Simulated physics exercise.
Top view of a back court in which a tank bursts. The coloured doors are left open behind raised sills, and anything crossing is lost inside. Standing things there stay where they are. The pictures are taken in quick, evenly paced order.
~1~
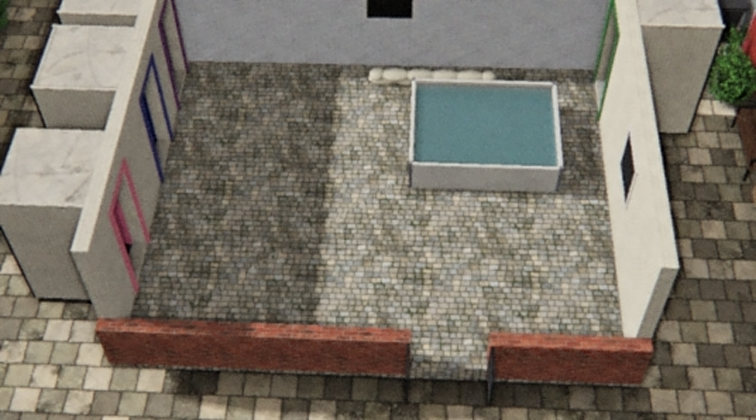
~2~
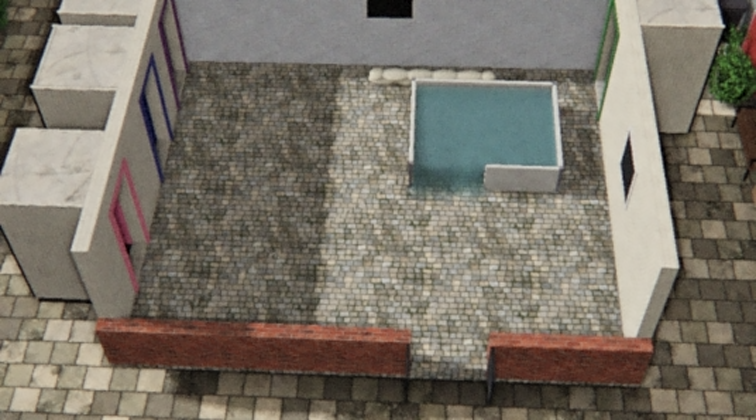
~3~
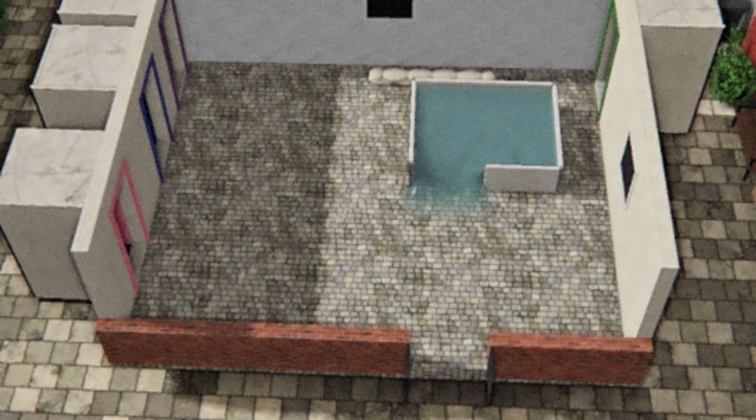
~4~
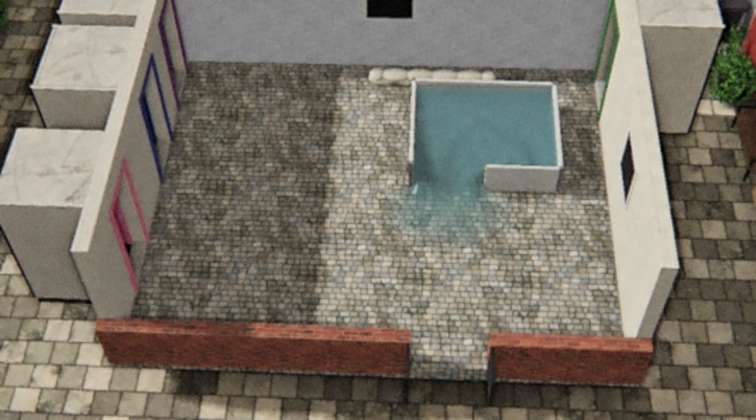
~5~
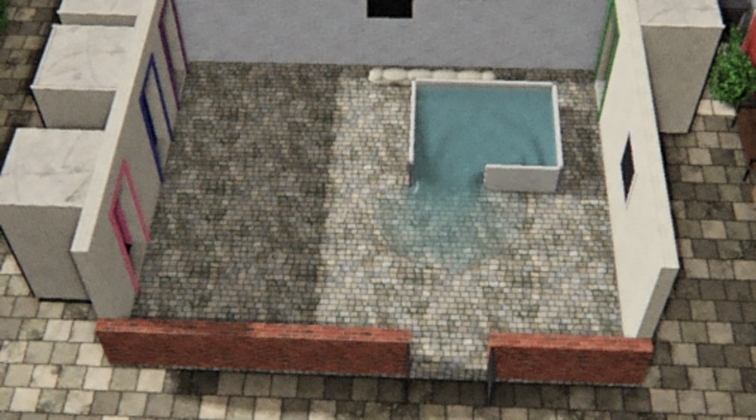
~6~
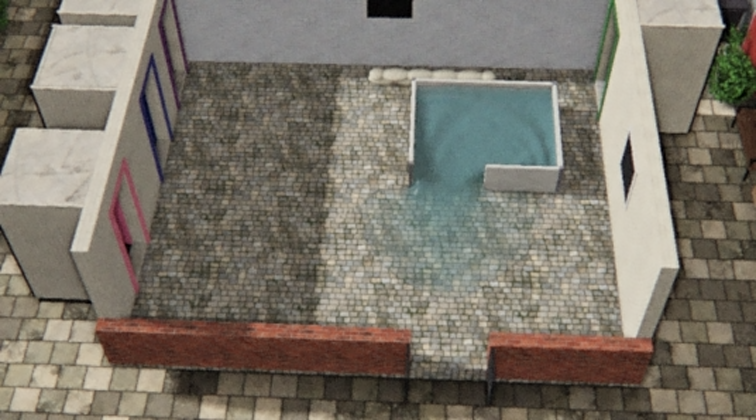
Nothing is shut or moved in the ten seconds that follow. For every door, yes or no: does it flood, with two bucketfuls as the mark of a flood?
Pink door: Yes, purple door: No, green door: No, blue door: No.
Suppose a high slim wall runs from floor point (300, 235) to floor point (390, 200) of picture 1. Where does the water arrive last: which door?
The one in green comes last.
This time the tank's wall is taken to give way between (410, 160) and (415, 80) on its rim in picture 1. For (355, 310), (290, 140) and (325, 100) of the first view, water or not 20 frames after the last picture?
Taken in turn they're unwetted, swamped and swamped.
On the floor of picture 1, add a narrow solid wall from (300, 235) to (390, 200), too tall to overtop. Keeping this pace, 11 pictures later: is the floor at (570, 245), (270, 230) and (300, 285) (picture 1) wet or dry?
Results in sequence: Bone-dry / bone-dry / swamped.
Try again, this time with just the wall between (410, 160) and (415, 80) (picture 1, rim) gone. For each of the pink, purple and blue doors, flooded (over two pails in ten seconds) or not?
The pink door tops the limit, the purple door tops the limit and the blue door tops the limit.
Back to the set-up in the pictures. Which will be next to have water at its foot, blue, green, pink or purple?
That's the pink-painted one.
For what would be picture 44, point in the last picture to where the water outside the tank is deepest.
About (125, 343).
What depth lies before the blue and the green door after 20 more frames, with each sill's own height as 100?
I'd say around 0 and 0 in a hundred.
A moment on, water covers 20 % of the floor; the pink door not reached, the purple door not reached, the green door not reached, the blue door not reached.
Next, water covers 30 % of the floor; the pink door not reached, the purple door not reached, the green door not reached, the blue door not reached.
Then, water covers 40 % of the floor; the pink door not reached, the purple door not reached, the green door not reached, the blue door not reached.
Later, water covers 60 % of the floor; the pink door over two buckets in, the purple door wet at the sill, nothing in, the green door not reached, the blue door wet at the sill, nothing in.
In the end, water covers 80 % of the floor; the pink door over two buckets in, the purple door wet at the sill, nothing in, the green door wet at the sill, nothing in, the blue door wet at the sill, nothing in.
